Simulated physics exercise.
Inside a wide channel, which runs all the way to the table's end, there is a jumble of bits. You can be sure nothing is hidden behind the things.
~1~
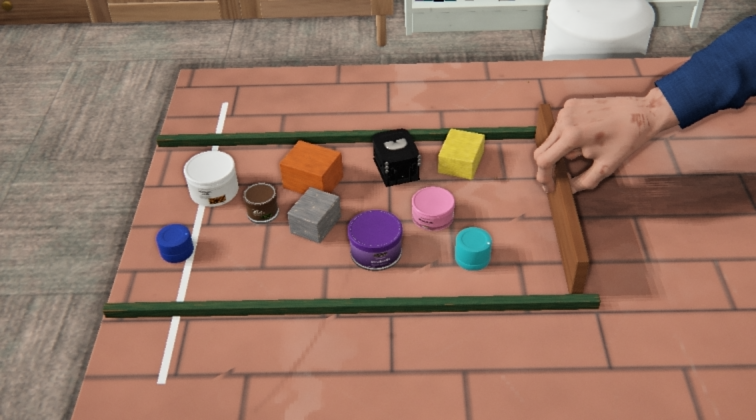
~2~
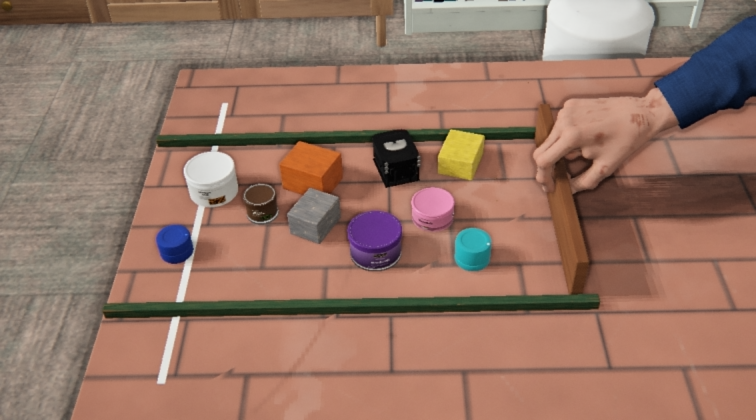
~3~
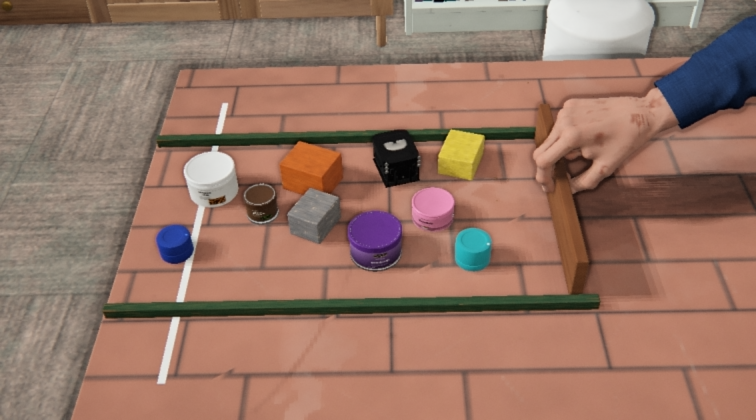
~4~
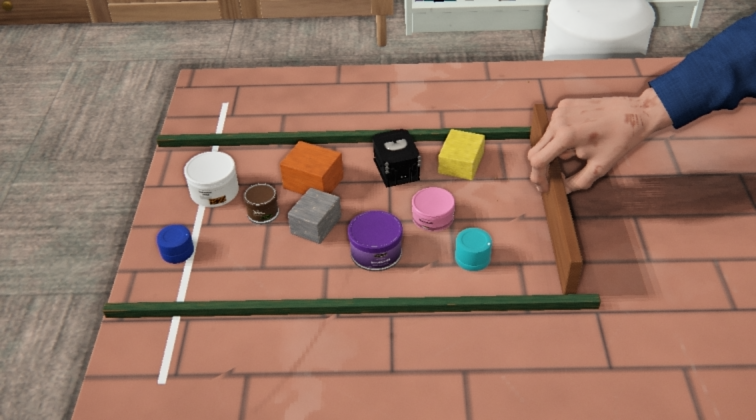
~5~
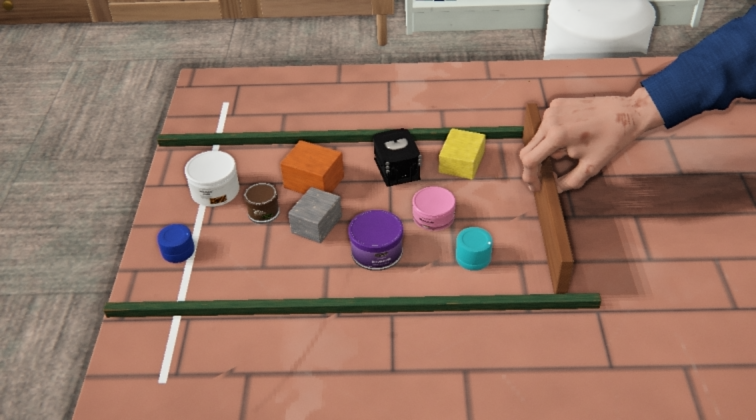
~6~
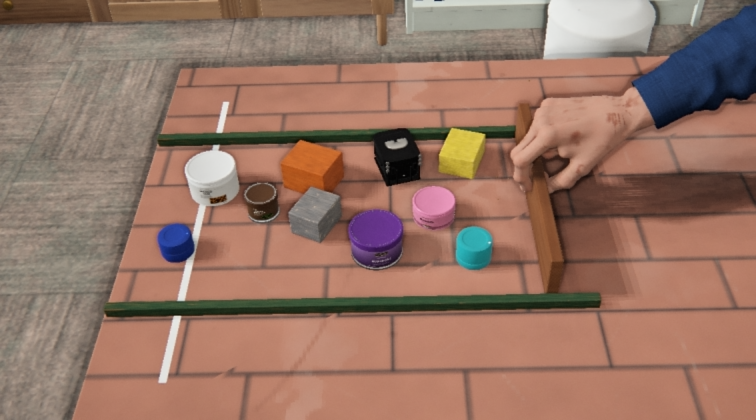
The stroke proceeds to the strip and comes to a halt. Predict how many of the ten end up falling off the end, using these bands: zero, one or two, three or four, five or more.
Mind you, the pieces that take the plunge come to three or four.
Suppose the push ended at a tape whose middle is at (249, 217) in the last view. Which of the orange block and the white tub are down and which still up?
Orange block still up; white tub down.
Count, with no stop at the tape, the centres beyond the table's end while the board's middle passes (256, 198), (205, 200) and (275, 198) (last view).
Going through the three places, I get 1, 3 and 1.
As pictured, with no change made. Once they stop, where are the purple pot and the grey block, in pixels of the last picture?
The first sits around (166, 234), while the other sits around (144, 198).
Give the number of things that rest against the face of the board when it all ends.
That makes 4.
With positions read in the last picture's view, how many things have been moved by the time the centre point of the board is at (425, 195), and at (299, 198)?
First 5, then 9.
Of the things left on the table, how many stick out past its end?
Count of overhanging things: 3.
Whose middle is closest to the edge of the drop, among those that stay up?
It's the blue lid.
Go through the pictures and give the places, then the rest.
Blue lid (175, 243); white tub (212, 179); brown pot (261, 203); board (559, 193); tape (199, 219), in the first frame.
White tub (212, 179); pink tub (433, 209), in the second frame.
Brown pot (261, 204); board (559, 193), in the third frame.
Blue lid (175, 244); black case (396, 157), in the fourth frame.
White tub (213, 179); yellow block (462, 154), in the fifth frame.
Blue lid (176, 243); white tub (213, 178); brown pot (262, 203); board (537, 192); tape (200, 218), in the sixth frame.
A little later, none off yet; blue lid at rest near (176, 243); white tub at rest near (213, 178); brown pot at rest near (262, 203).
Next, none off yet; blue lid at rest near (176, 243); white tub shifted about its own width near (156, 180); brown pot shifted well along near (197, 203).
When it is over, the number that fall off is three or four; down, orange block, brown pot and white tub.
